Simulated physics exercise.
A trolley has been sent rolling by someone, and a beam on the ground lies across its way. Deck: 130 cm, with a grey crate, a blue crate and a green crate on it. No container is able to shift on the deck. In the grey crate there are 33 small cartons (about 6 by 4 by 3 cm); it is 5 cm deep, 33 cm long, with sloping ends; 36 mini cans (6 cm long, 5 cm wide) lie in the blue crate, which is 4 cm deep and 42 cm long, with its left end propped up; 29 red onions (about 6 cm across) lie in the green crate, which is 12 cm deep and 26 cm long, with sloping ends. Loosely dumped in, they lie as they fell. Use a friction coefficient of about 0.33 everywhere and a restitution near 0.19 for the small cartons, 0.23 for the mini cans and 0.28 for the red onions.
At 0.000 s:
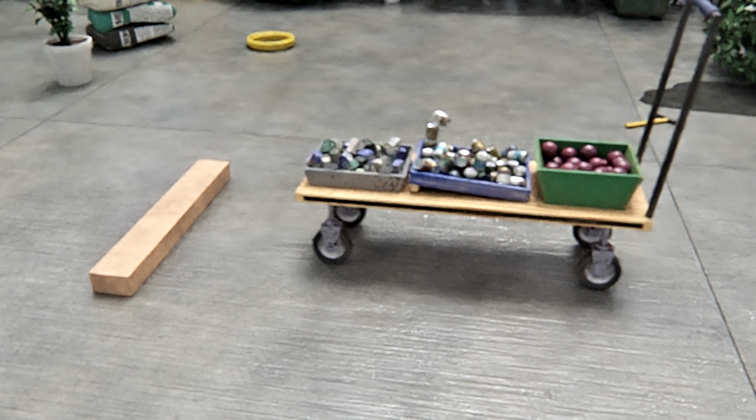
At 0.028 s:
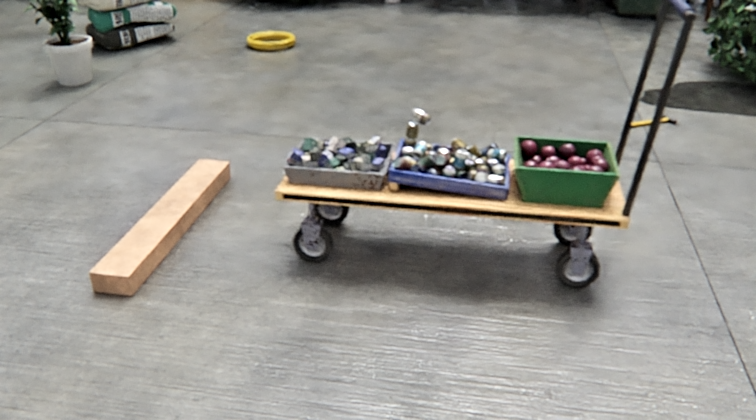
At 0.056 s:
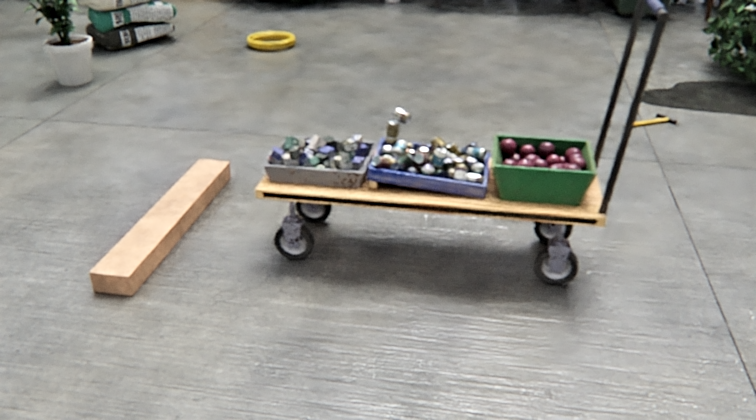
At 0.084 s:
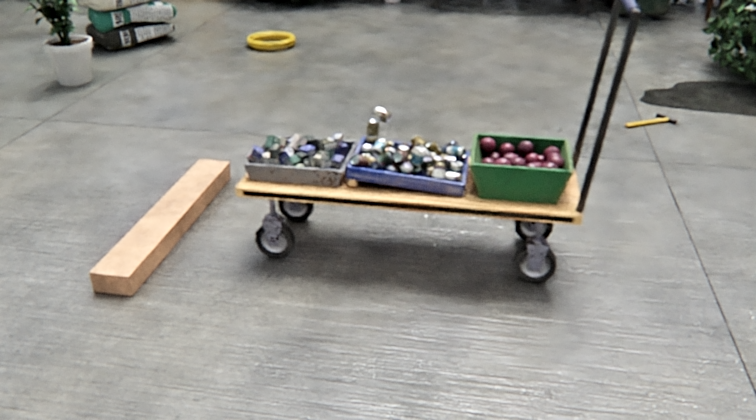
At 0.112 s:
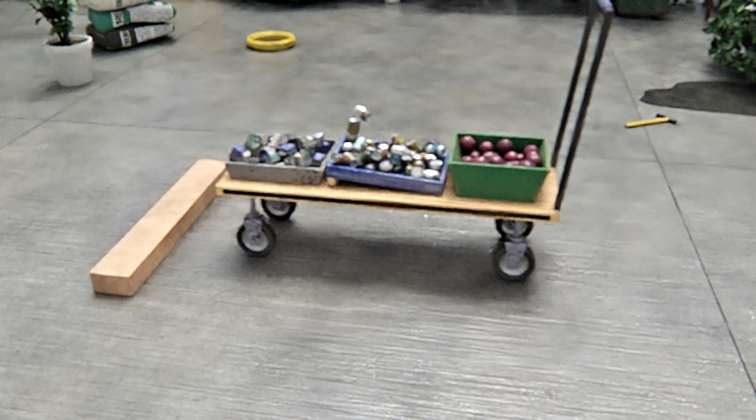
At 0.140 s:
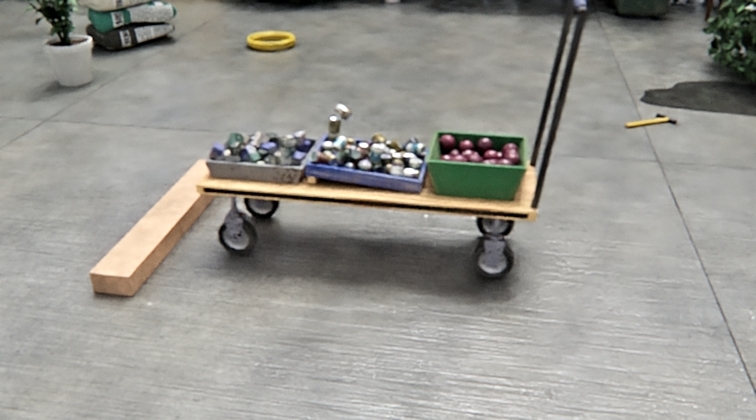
A flat trolley carrying a grey crate of small cartons, a blue crate of cans and a green crate of red onions rolled steadily left across the grey floor, drawing closer to a wooden beam.
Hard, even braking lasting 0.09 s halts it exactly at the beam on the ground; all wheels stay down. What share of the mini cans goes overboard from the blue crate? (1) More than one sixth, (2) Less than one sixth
The answer is 1.
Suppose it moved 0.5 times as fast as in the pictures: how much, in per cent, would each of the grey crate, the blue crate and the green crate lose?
Grey crate 10, blue crate 10, green crate 0 per cent.
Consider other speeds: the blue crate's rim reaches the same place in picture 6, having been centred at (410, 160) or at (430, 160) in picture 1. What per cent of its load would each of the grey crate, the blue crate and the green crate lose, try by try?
Try by try, the grey crate would lose 10 then 10 per cent, the blue crate 10 then 10 per cent, and the green crate 0 then 0 per cent.
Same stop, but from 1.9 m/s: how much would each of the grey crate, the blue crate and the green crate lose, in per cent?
Grey crate 10 %, blue crate 20 %, green crate 0 %.
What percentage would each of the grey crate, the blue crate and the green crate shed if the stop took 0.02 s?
You'd end up with grey crate at 30 %, blue crate at 30 % and green crate at 20 %.
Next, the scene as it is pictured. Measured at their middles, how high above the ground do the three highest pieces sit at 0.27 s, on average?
Mean height: Near 50 cm.
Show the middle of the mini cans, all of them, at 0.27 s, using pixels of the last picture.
In the last picture they centre on about (300, 149).
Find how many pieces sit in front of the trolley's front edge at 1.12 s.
Approx. 10 pieces ahead of the front edge.
After 0.17 s, braking starts.
After 0.27 s, the grey crate is down by 2 of 33, the blue crate is down by 3 of 36 and the green crate has all 29.
After 0.39 s, the grey crate is down by 7 of 33, the blue crate is down by 6 of 36 and the green crate is down by 1 of 29.
After 0.62 s, the grey crate is down by 8 of 33, the blue crate is down by 10 of 36 and the green crate is down by 2 of 29.
When it is over (at 1.12 s), the grey crate is down by 8 of 33, the blue crate is down by 10 of 36 and the green crate is down by 2 of 29. Asked share, 10 of 36, 28 per cent.
